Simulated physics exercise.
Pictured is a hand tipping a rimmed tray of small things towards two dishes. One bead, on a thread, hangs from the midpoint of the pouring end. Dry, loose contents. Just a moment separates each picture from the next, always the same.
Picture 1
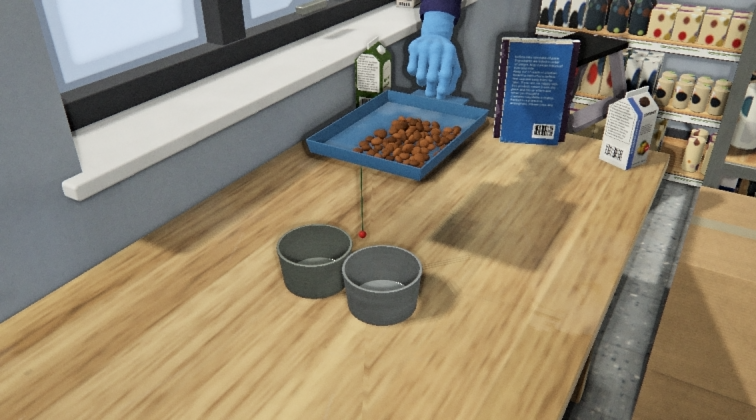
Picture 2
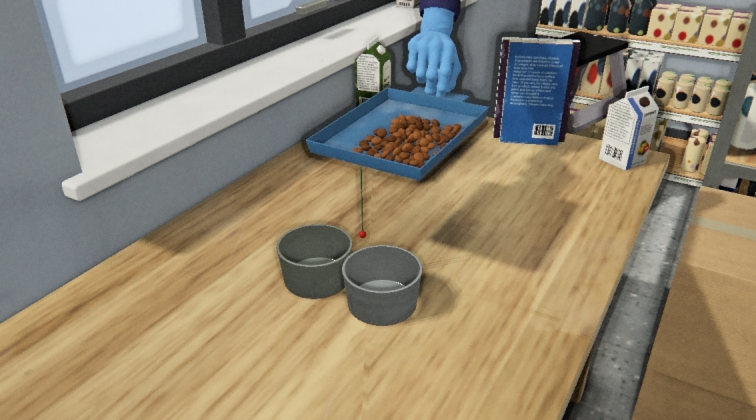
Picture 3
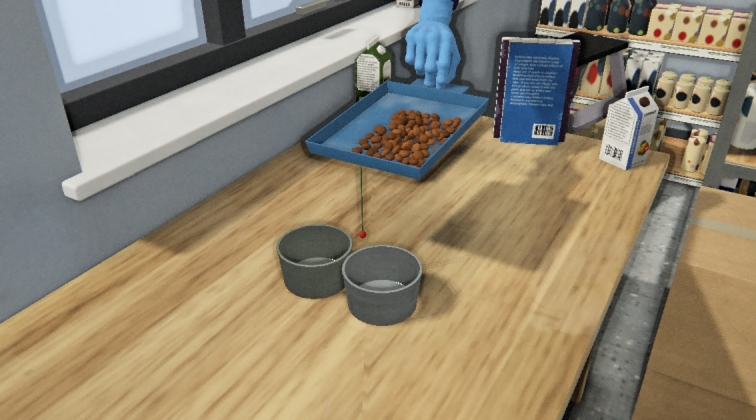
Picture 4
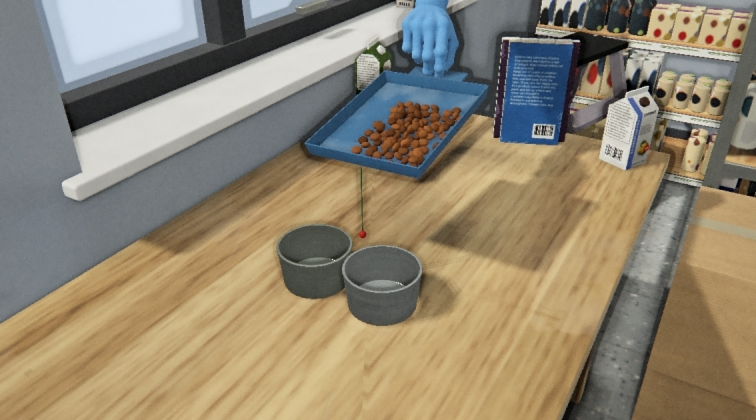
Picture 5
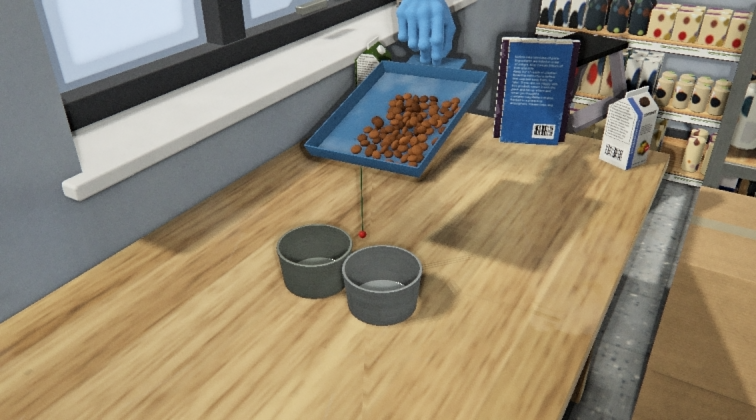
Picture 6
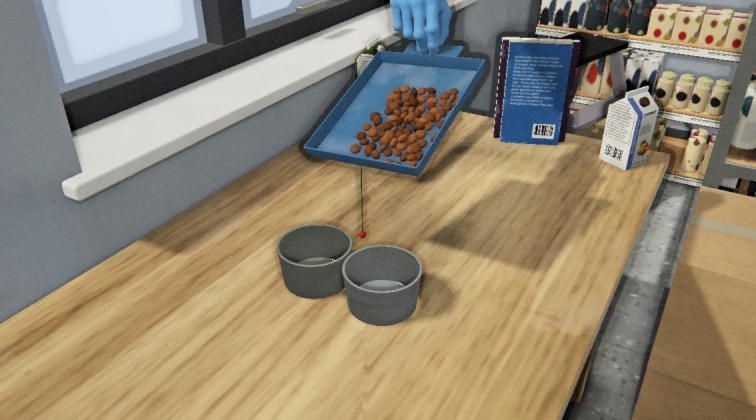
A blue-gloved hand held a blue tray of brown kibble above two gray dishes on a wooden table, then gradually raised its far side, tilting the tray more steeply toward the lower left.
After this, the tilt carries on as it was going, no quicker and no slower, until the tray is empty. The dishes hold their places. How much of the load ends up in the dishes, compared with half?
The dishes catch most of the load.
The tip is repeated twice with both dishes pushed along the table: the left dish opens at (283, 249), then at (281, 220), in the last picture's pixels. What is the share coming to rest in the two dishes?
80 %, 40 %.
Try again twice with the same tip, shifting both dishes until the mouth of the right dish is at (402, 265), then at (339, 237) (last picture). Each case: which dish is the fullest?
Well, first the dish at left, then the dish at right.
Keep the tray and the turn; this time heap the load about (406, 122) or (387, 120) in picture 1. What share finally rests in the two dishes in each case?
80 % and 80 %.
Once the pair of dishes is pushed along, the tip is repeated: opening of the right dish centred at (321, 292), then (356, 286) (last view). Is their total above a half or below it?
For the earlier try a smaller portion is kept, for the later one a larger portion.
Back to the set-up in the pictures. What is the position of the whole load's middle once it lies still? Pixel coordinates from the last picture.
Around (315, 277).
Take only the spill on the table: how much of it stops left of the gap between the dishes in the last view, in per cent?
I'd put it at around 80 per cent.
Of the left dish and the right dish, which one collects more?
Result: The left of the two takes it.
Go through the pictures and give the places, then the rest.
The first frame shows corners of the pouring end near (310, 139) and (419, 167), level; middle of the load near (413, 139), bits of dog kibble; left dish near (294, 277); right dish near (362, 303); bead on its thread near (363, 235).
The second frame shows corners of the pouring end near (310, 140) and (419, 167), level; middle of the load near (413, 138).
The third frame shows corners of the pouring end near (309, 141) and (419, 167), tipped barely, lowest at the left corner; middle of the load near (412, 135).
The fourth frame shows corners of the pouring end near (308, 142) and (418, 166), tipped a little, lowest at the left corner; middle of the load near (412, 129).
The fifth frame shows corners of the pouring end near (308, 144) and (417, 166), tipped clearly, lowest at the left corner; middle of the load near (410, 124).
The sixth frame shows corners of the pouring end near (307, 146) and (415, 165), tipped clearly, lowest at the left corner; middle of the load near (408, 120); left dish near (294, 277); right dish near (362, 303).
Shortly afterwards, tray tipped steeply; all but a few on the tray; a little in the air.
Next, tray tipped past a quarter turn; a little on the tray; a little in the right dish; near half in the left dish; a little outside both; near a quarter in the air.
Some moments later, tray tipped past a quarter turn; a little in the right dish; near two thirds in the left dish; near a quarter outside both.
In the end, tray tipped past a quarter turn; a little in the right dish; near two thirds in the left dish; near a quarter outside both.
